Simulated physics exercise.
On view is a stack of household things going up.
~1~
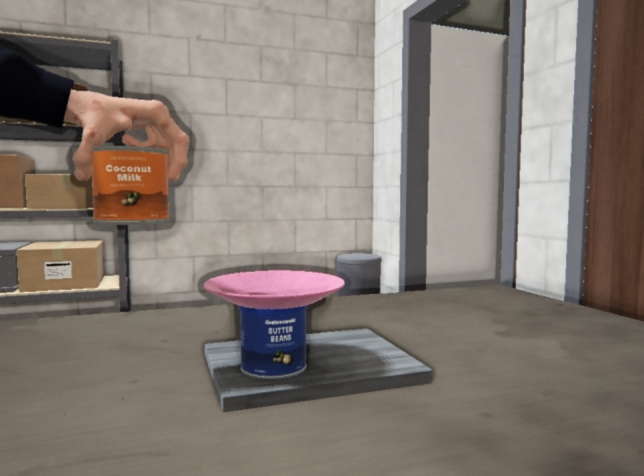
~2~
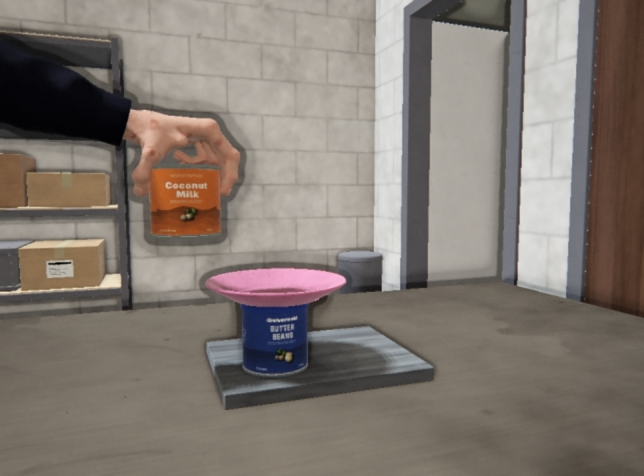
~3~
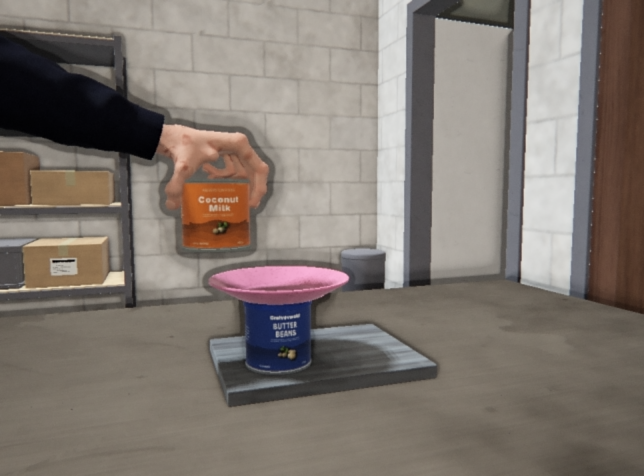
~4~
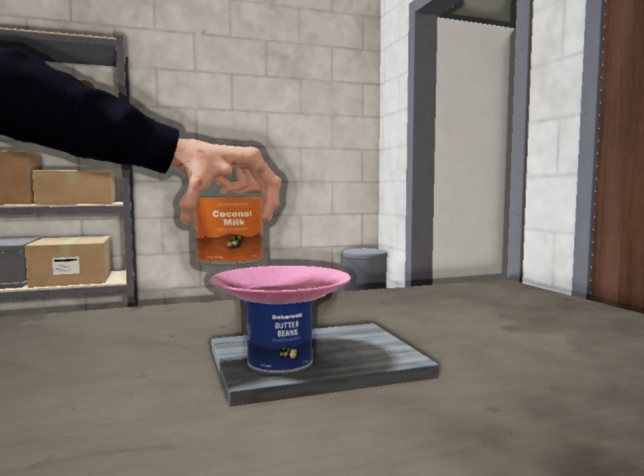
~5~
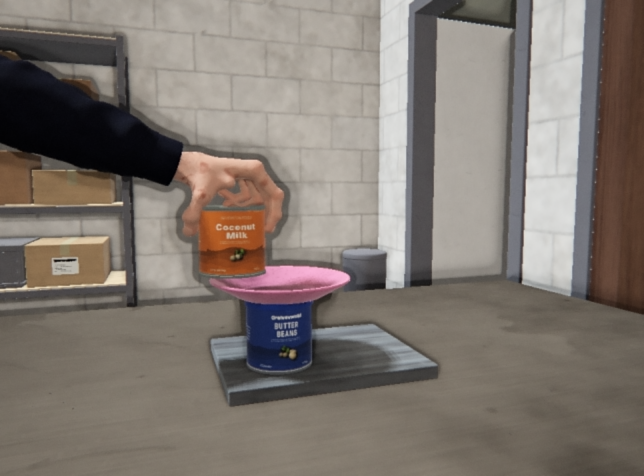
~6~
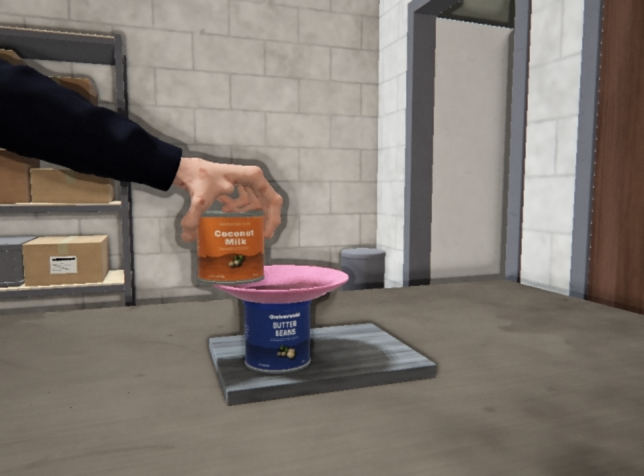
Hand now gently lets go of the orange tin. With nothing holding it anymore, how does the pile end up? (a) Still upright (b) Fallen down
The answer is a.
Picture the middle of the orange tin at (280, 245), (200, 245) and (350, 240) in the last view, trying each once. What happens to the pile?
Stays standing, topples over, topples over.
Then, 0.40 s on from there, no change.
Then, 1.20 s on from there, orange tin resting near (230, 246).
In the end, all 4 unmoved. At the end, from the last picture's camera, orange tin near (229, 247). The pile holds.
